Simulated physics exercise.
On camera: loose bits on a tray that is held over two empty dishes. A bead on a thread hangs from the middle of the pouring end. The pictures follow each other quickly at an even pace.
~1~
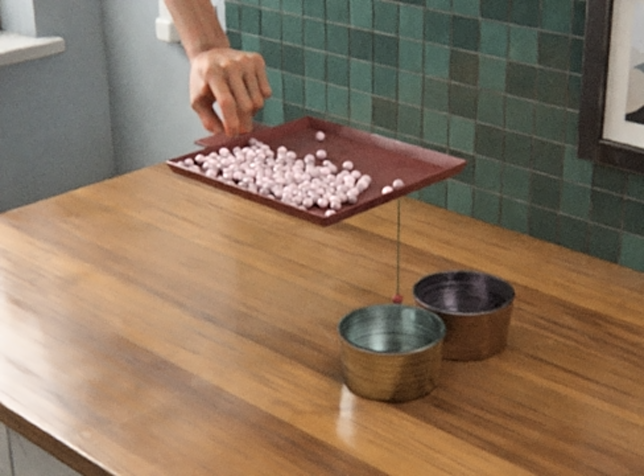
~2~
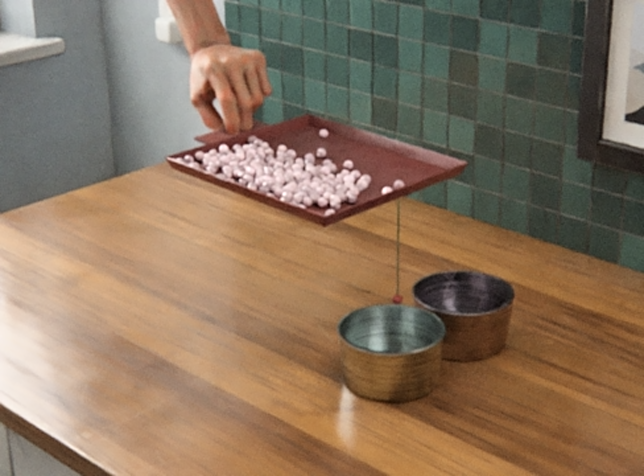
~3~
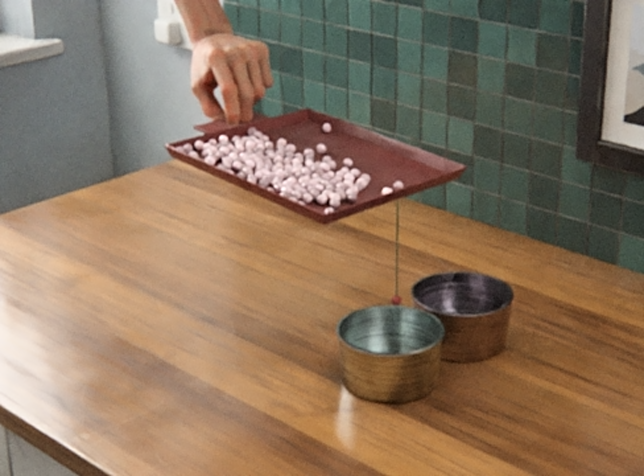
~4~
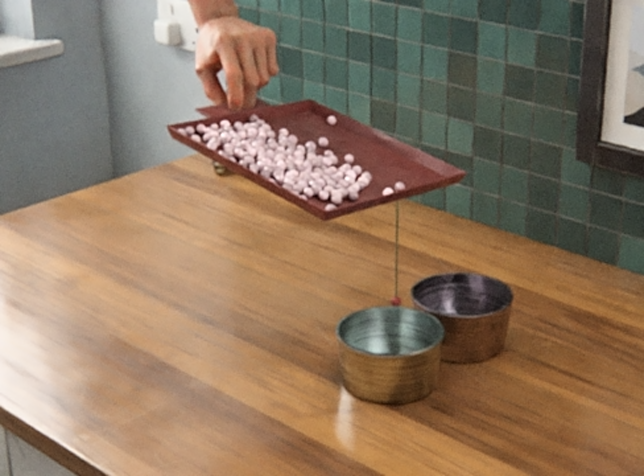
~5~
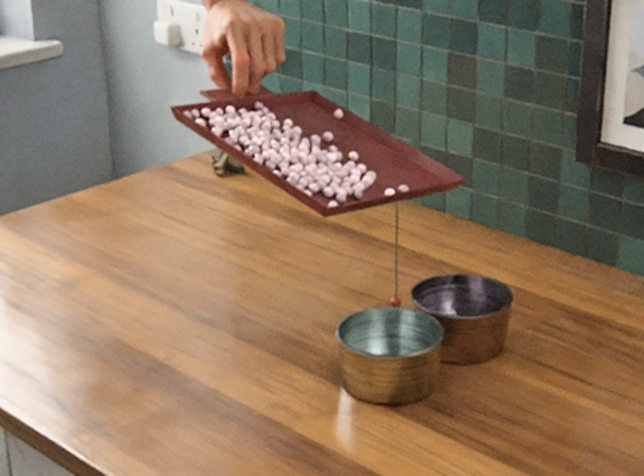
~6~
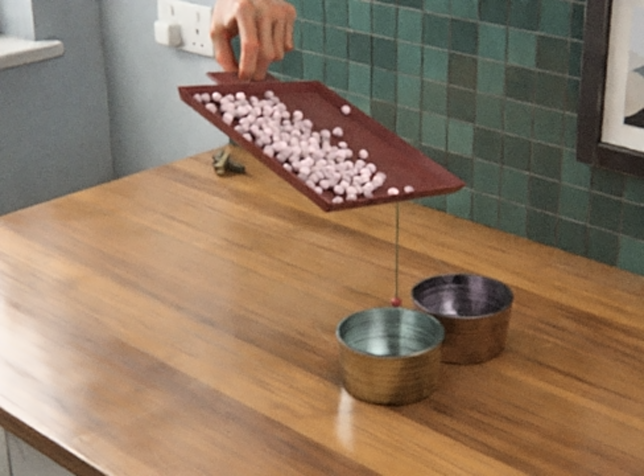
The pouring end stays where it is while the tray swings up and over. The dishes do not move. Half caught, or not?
Together they catch over half.
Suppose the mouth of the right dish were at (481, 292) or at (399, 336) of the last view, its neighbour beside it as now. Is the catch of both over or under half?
At the first place more than half, at the second below a half.
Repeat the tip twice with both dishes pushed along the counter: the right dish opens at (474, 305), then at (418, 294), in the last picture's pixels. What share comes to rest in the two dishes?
In turn 60 and 20 in a hundred.
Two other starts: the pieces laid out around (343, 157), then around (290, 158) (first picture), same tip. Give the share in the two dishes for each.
About 90 and 70 per cent.
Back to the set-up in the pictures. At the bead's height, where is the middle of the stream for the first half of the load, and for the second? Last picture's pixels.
Around (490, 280) and then (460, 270).
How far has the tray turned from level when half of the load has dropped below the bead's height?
At about 65°.
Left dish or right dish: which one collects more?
The winner is the dish on the right.
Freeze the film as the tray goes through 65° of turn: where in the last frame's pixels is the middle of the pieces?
Near (469, 274).
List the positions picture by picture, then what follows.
The first picture shows corners of the pouring end (325, 214) and (461, 161), level; middle of the load (289, 176), sugar pearls; left dish (431, 365); right dish (502, 326); bead on its thread (398, 299).
The second picture shows corners of the pouring end (325, 214) and (460, 162), level; middle of the load (289, 174).
The third picture shows corners of the pouring end (325, 212) and (460, 166), tipped barely, lowest at the right corner; middle of the load (289, 169).
The fourth picture shows corners of the pouring end (326, 208) and (460, 172), tipped a little, lowest at the right corner; middle of the load (290, 161).
The fifth picture shows corners of the pouring end (328, 205) and (460, 177), tipped clearly, lowest at the right corner; middle of the load (294, 153).
The sixth picture shows corners of the pouring end (331, 201) and (460, 182), tipped clearly, lowest at the right corner; middle of the load (303, 146), almost all on the move; left dish (430, 368); right dish (501, 329).
Just after the last frame, tray tipped steeply; roughly a quarter on the tray; just a few in the left dish; roughly a quarter in the right dish; roughly a quarter outside both; roughly a quarter in the air.
A moment on, tray tipped past a quarter turn; just a few in the left dish; roughly two thirds in the right dish; roughly a third outside both.
Further on, tray tipped past a quarter turn; just a few in the left dish; roughly two thirds in the right dish; roughly a third outside both.
When it is over, tray tipped past a quarter turn; just a few in the left dish; roughly two thirds in the right dish; roughly a third outside both.
